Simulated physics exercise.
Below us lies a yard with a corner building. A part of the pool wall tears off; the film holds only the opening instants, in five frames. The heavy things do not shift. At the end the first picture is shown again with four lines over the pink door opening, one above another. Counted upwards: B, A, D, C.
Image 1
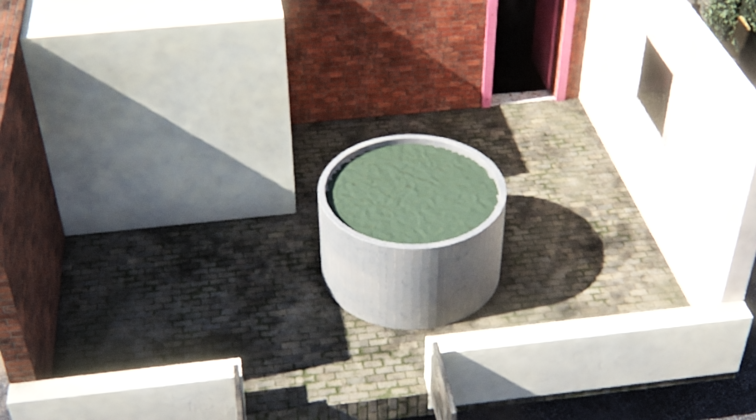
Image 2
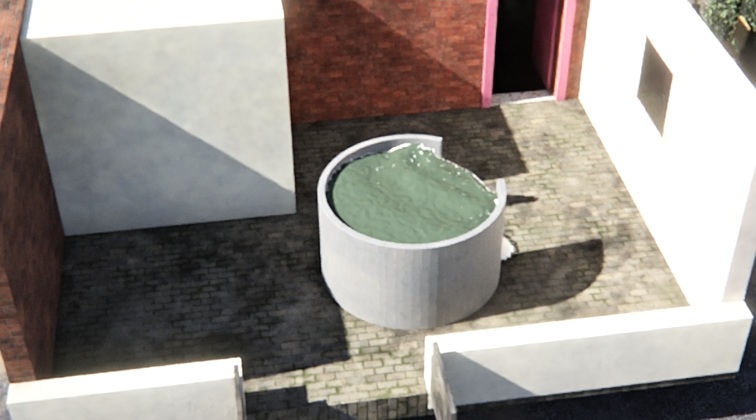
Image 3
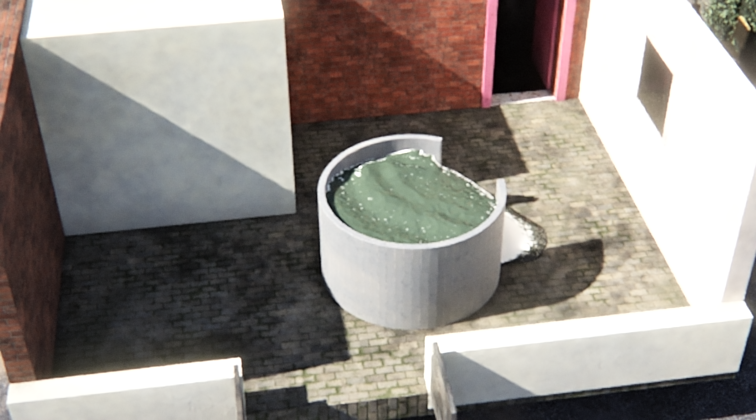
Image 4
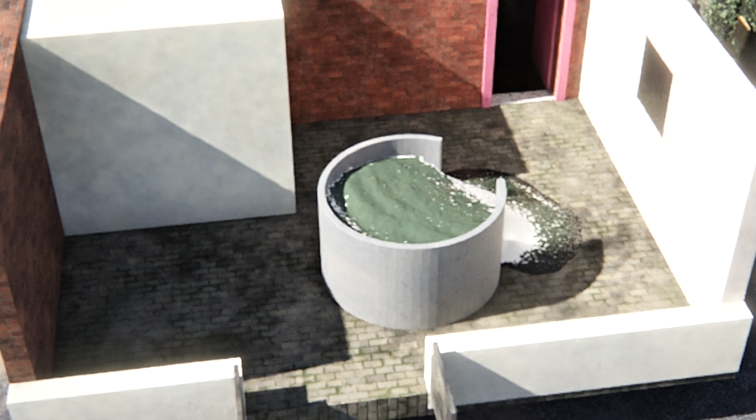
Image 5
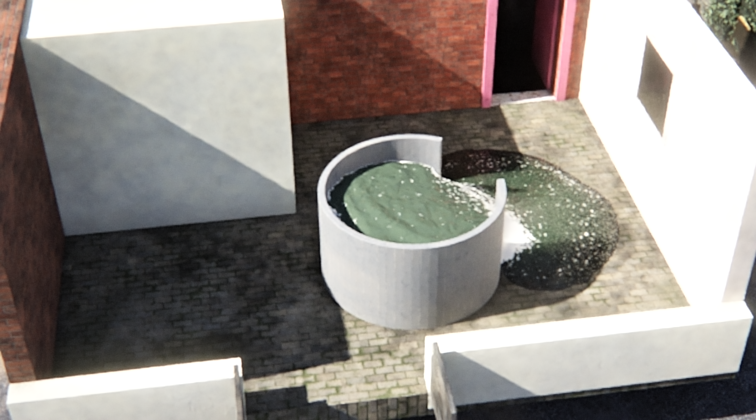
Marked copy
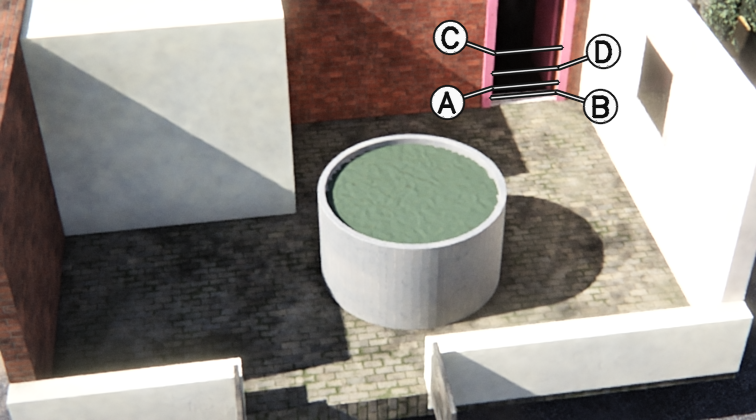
A walled brick-paved yard with a corner building is seen from above by a still camera. A round pale grey pool of green water stands in the middle, with a white block and red brick walls behind, a pink doorway at upper right, and a gap in the low white front wall. A section of the pool's back right side disappears, and foaming water pours out, spreading rightward across the paving.
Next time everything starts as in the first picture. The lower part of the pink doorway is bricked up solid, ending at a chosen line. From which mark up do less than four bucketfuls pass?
D is the one.
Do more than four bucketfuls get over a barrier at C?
No, not at all.
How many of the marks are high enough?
Two of the four.
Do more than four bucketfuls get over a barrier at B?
Yes, that goes wrong.
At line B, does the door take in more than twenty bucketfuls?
Yes, clearly.
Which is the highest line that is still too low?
A.
On the marked copy, A at (524, 85); B at (524, 94); C at (528, 50); D at (526, 70); from the bottom up B, A, D, C.
Choosing A, about 11 bucketfuls get in.
Choosing B, dozens of bucketfuls pour in.
Choosing C, nothing gets over.
Choosing D, a bucket or two gets in.
